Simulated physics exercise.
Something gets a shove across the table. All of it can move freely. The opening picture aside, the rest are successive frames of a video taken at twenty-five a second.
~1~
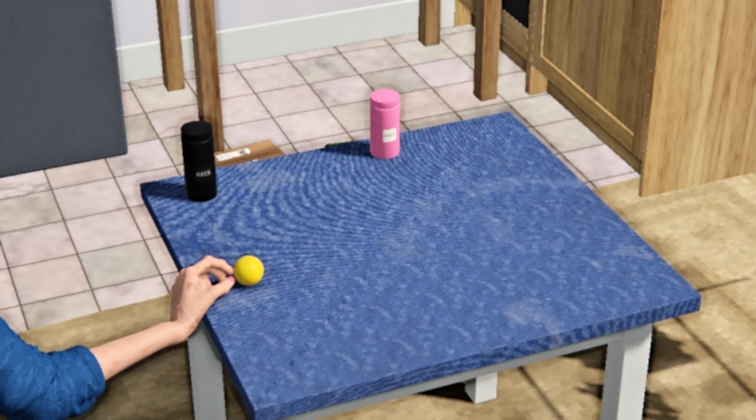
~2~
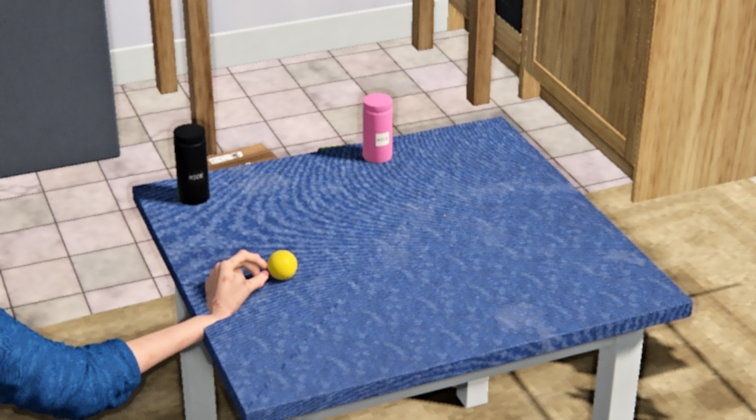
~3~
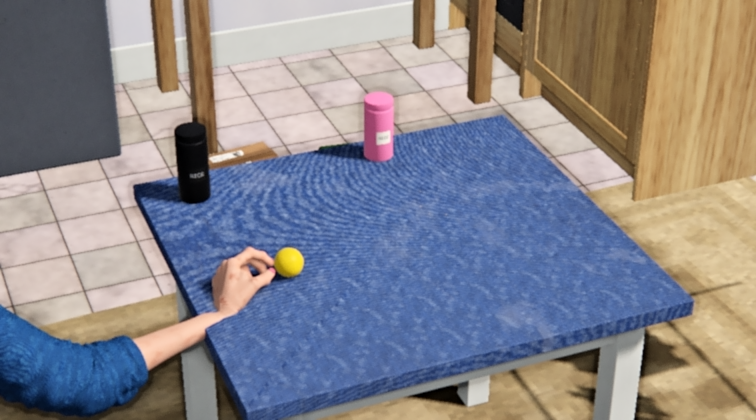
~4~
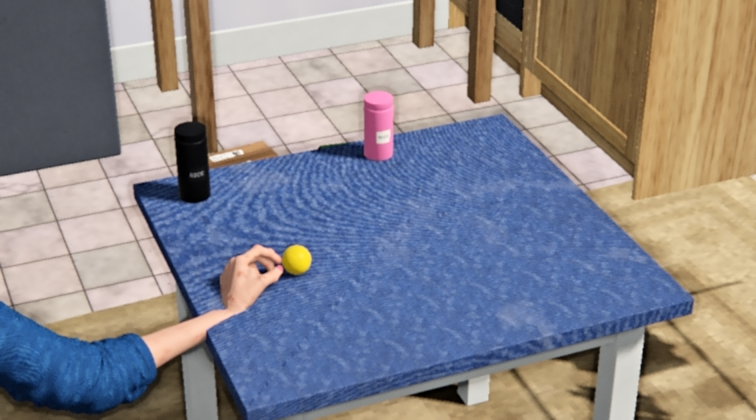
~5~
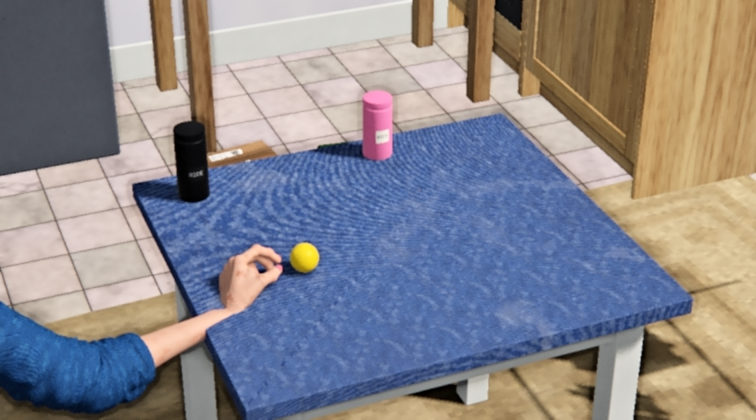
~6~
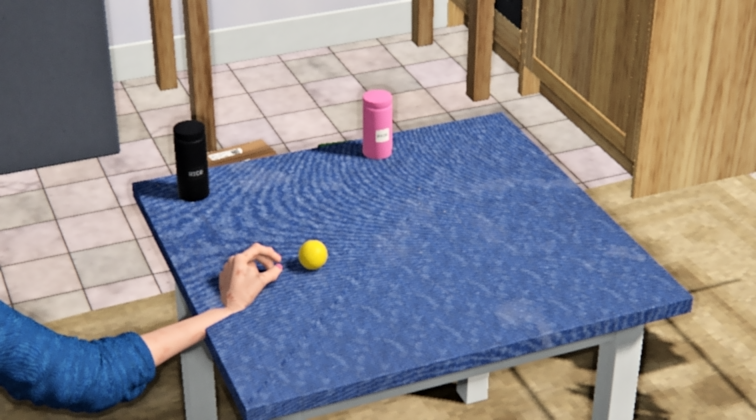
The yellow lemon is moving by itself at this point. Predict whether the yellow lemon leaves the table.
It halts before the edge.
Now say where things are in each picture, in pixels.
The first frame shows under the hand; yellow lemon (249, 271).
The second frame shows under the hand; yellow lemon (282, 265).
The third frame shows under the hand; yellow lemon (289, 263).
The fourth frame shows yellow lemon (297, 260).
The fifth frame shows yellow lemon (304, 258) displaced a little.
The sixth frame shows yellow lemon (313, 255) displaced about its own width.
Then, 0.20 s past the last view, yellow lemon displaced well along near (351, 247).
Then, 0.40 s past the last view, yellow lemon displaced well along near (382, 240).
Then, 0.80 s past the last view, yellow lemon displaced well along near (425, 231).
Finally, moved from the start, yellow lemon. Final places as the last picture's camera would see them, yellow lemon near (445, 226).
